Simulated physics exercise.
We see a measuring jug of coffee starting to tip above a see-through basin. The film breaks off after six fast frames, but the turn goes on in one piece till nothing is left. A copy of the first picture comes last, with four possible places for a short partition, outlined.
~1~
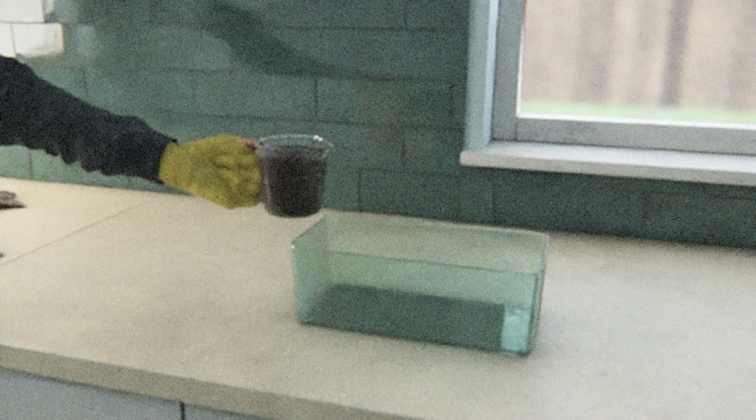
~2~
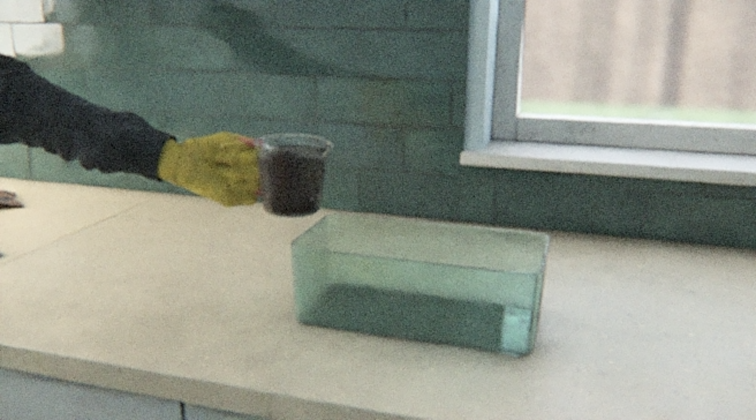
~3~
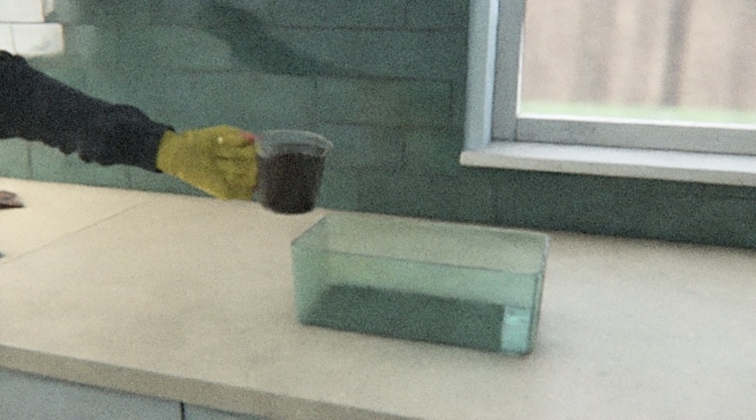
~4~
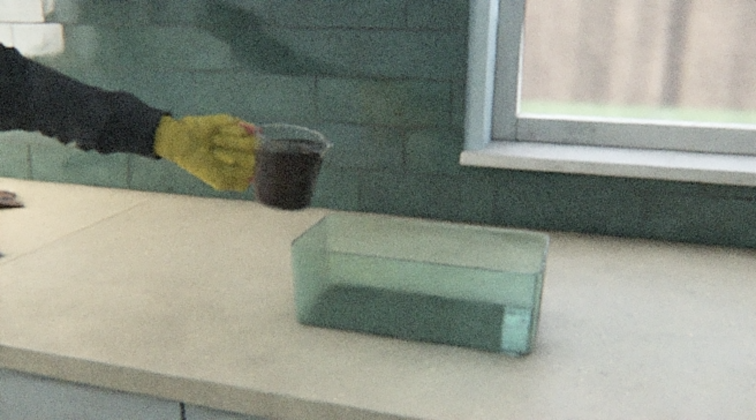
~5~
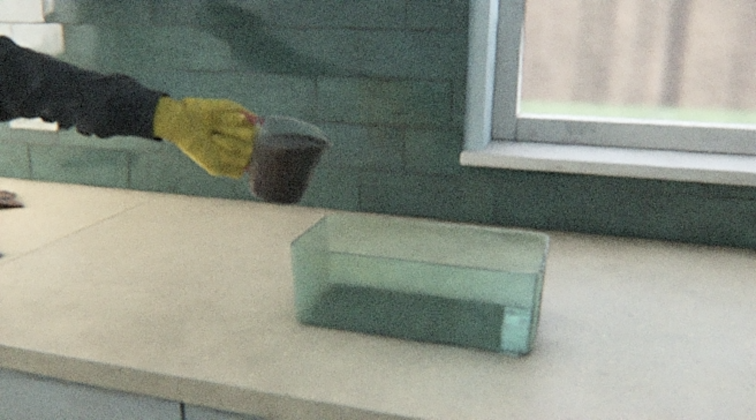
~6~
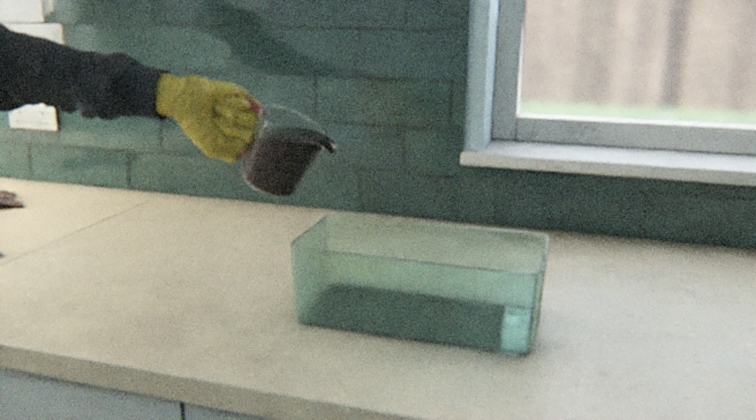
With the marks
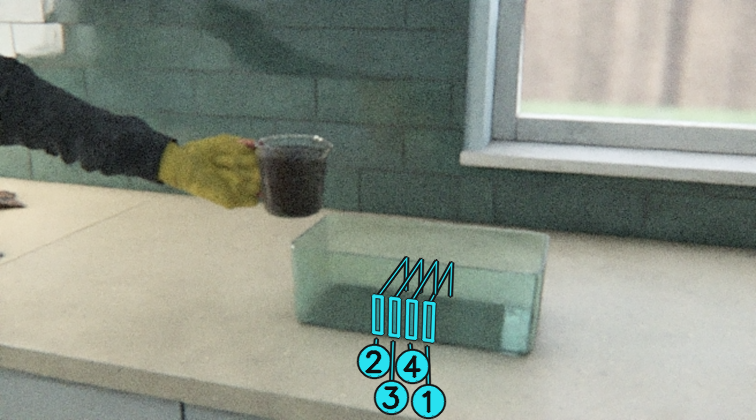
A yellow-gloved hand on a dark-sleeved arm reaches in from the left, holding a clear jug of dark coffee above a pale counter, seen from slightly above by a still camera. A see-through greenish basin sits below to the right, before dark green wall tiles and a white-framed window. The hand lifts slightly and gradually tilts the jug rightward until coffee reaches just over its lip.
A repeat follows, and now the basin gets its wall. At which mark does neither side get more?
2 beats the others.
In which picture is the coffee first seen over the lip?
Picture 6.
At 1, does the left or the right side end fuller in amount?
The left one.
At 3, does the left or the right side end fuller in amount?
The left one.
On the marked copy, 1 at (427, 346); 2 at (376, 339); 3 at (393, 341); 4 at (410, 344).
With 1, about 93 % ends left of the wall and 5 % right of it; 3 % is lost outside.
With 2, about 53 % ends left of the wall and 45 % right of it.
With 3, about 95 % ends left of the wall and 3 % right of it.
With 4, about 92 % ends left of the wall and 5 % right of it; 3 % is lost outside.
